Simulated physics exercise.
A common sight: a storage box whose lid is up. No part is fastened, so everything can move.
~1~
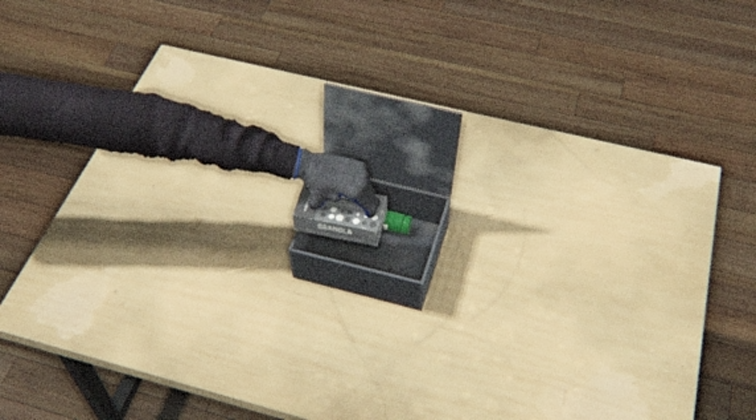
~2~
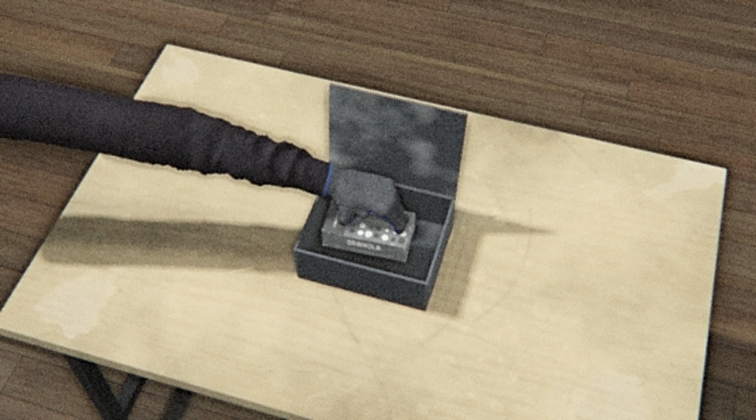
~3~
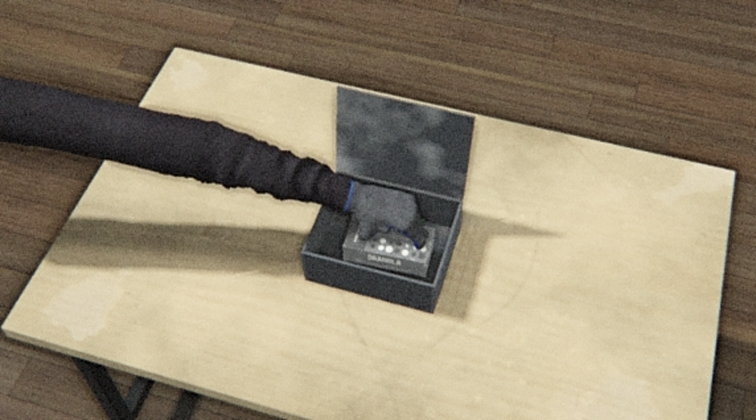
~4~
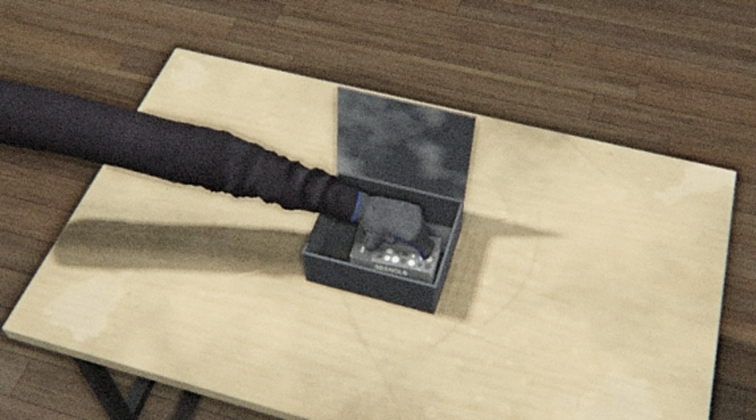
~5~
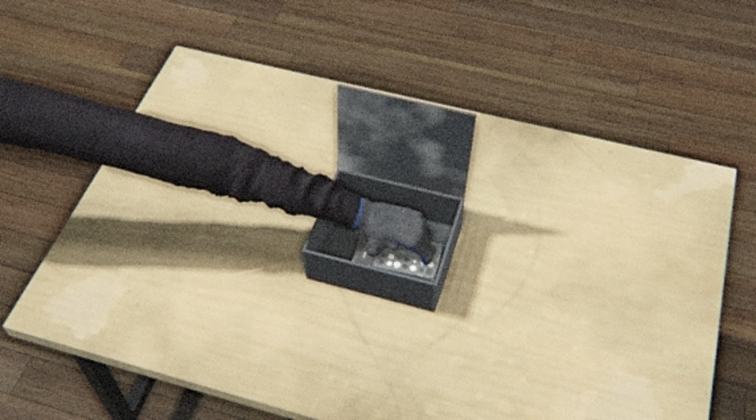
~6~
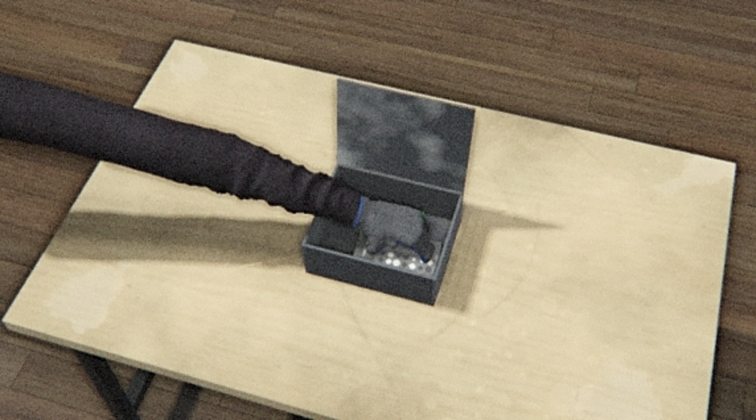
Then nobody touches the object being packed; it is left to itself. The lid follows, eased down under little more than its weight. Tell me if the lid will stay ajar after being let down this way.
It will not; it shuts.
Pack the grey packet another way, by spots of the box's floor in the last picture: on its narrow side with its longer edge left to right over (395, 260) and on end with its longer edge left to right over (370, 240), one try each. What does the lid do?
First, the lid does shut; second, the lid won't shut.
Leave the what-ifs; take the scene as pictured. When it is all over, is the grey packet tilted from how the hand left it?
At the finish the grey packet holds its orientation.
Then, 1.30 s past the last view, lid 86° above the rim.
Then, 1.70 s past the last view, lid 51° above the rim.
Then, 1.80 s past the last view, lid 36° above the rim.
Then, 2.00 s past the last view, lid shut.
Finally, lid shut; both still in place. Final places as the last picture's camera would see them, grey packet near (397, 257).
